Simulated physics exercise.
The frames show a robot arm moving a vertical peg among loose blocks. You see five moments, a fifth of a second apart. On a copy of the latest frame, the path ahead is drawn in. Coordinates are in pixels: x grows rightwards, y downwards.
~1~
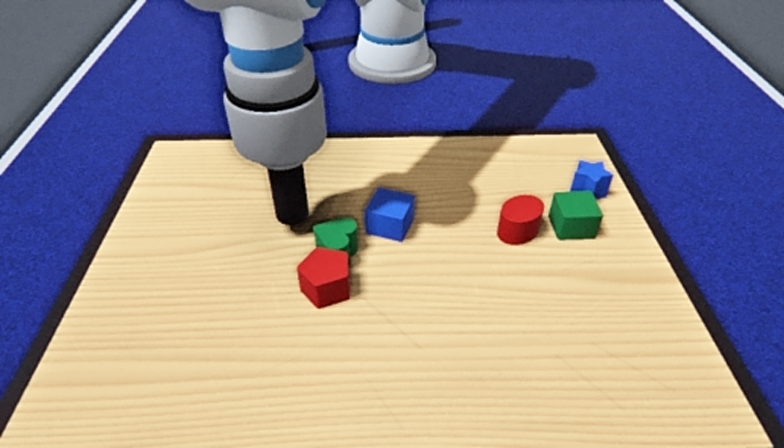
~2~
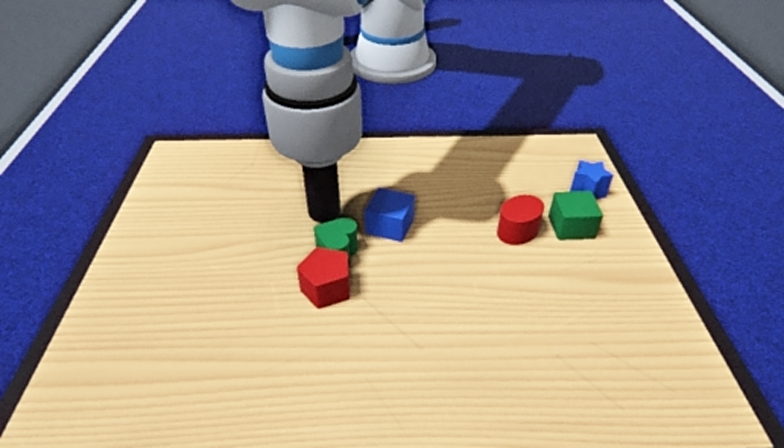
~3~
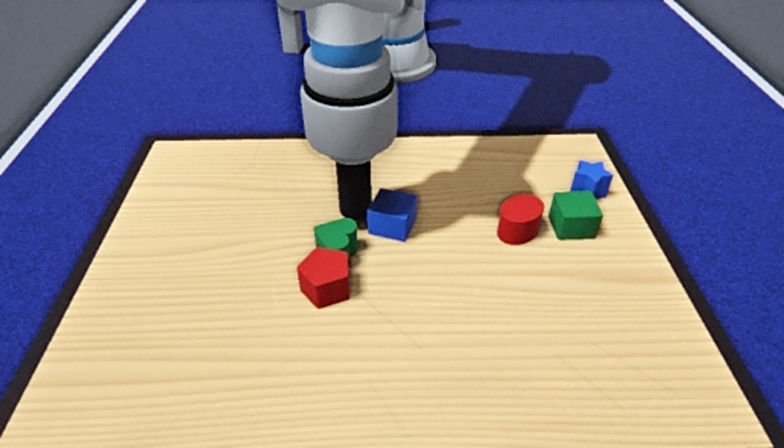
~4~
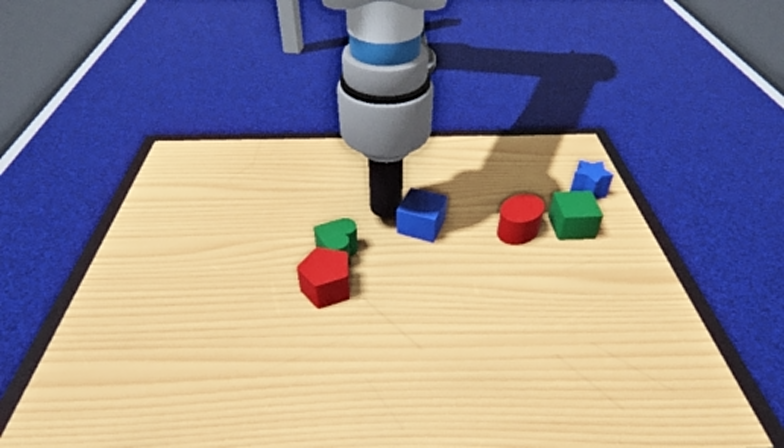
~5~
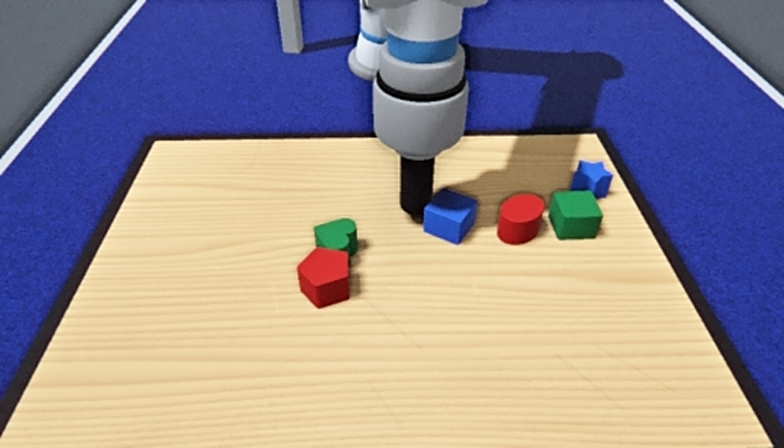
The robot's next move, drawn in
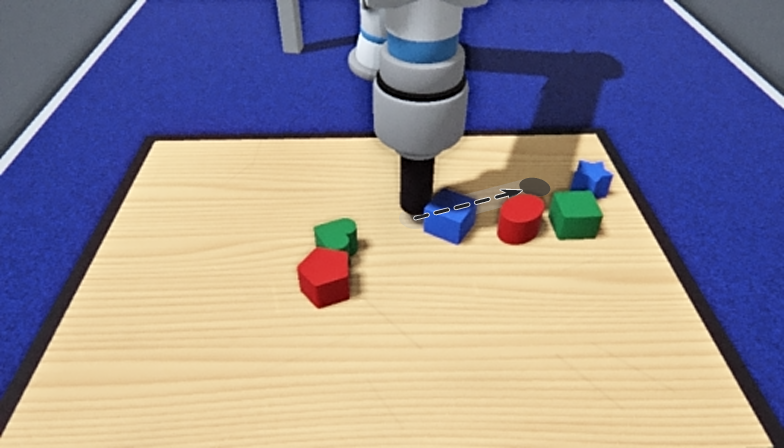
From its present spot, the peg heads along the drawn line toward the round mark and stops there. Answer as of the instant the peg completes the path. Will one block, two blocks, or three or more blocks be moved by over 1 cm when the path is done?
One block shifts.
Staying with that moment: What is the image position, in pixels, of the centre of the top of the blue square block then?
I expect it at (473, 208).
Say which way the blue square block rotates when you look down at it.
From overhead, the rotation is clockwise.
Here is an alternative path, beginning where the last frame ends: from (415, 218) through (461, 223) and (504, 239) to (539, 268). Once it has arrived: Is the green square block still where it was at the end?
No
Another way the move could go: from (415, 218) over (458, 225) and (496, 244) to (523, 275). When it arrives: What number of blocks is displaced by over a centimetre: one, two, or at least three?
Going by the path, three or more blocks will move.
Path on the board, in a line from (415, 218) to (535, 187).
On the path given first. One third of the way, peg at (458, 196); blue square block at (473, 207), turned 30° clockwise.
Two thirds of the way, peg at (499, 185); blue square block at (473, 208), turned 35° clockwise.
At the end, peg at (537, 175); blue square block at (473, 208), turned 35° clockwise; red oval block in place.
